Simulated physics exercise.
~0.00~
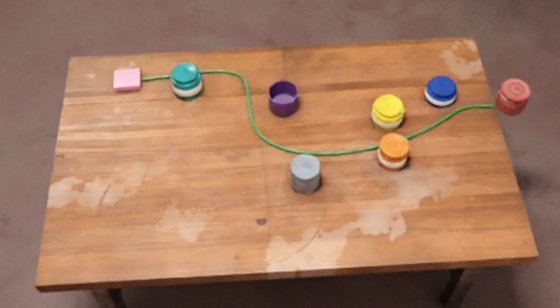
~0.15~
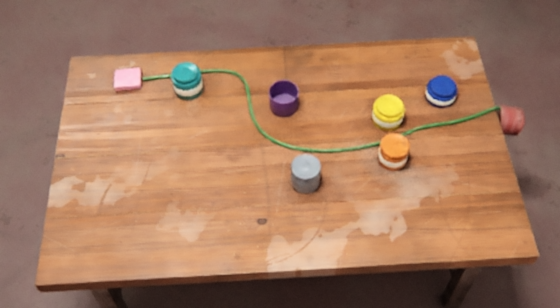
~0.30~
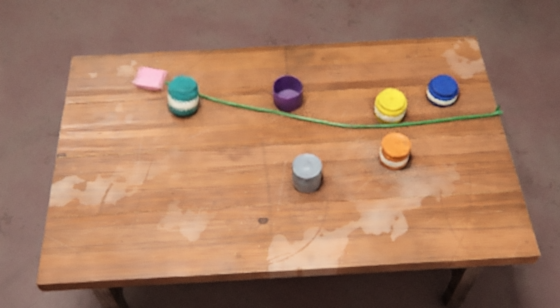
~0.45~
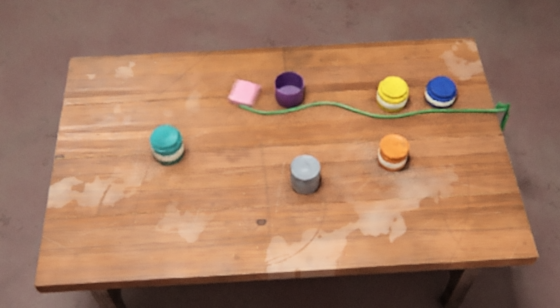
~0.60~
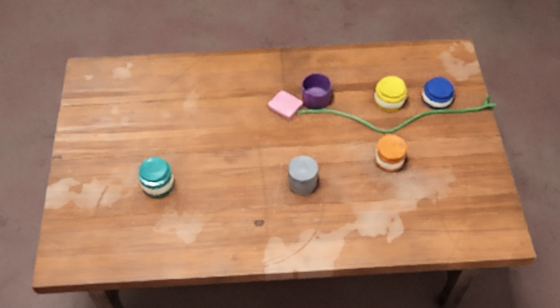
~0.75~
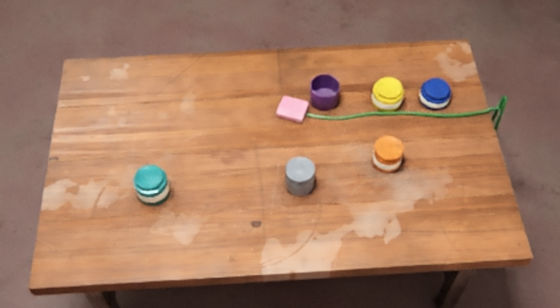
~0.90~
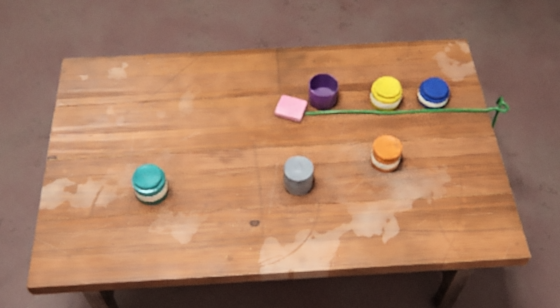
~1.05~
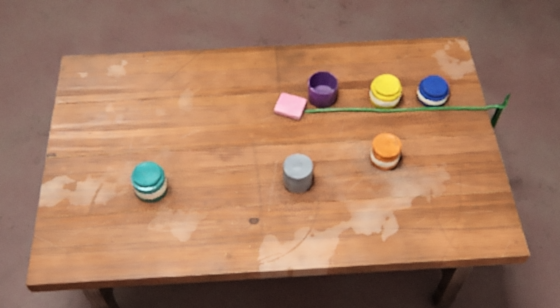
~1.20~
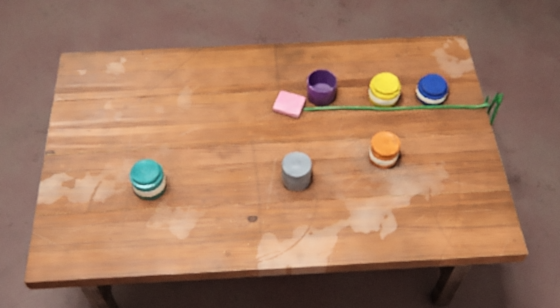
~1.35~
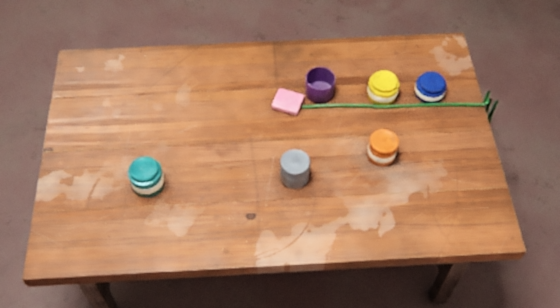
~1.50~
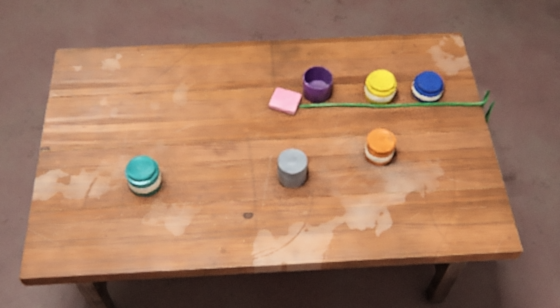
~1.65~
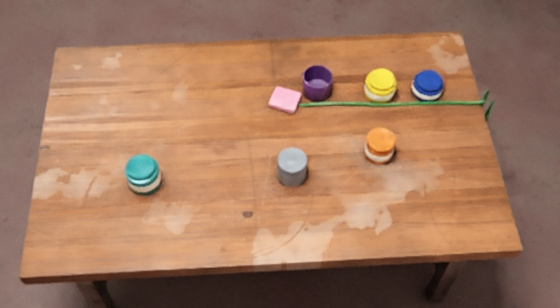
A wooden workbench held several jars and a green cable linking a pink block to a red object, which dropped off the right edge, dragging the block rightward, knocking the teal jar down-left and nudging the purple cup before everything settled, cable over the edge.
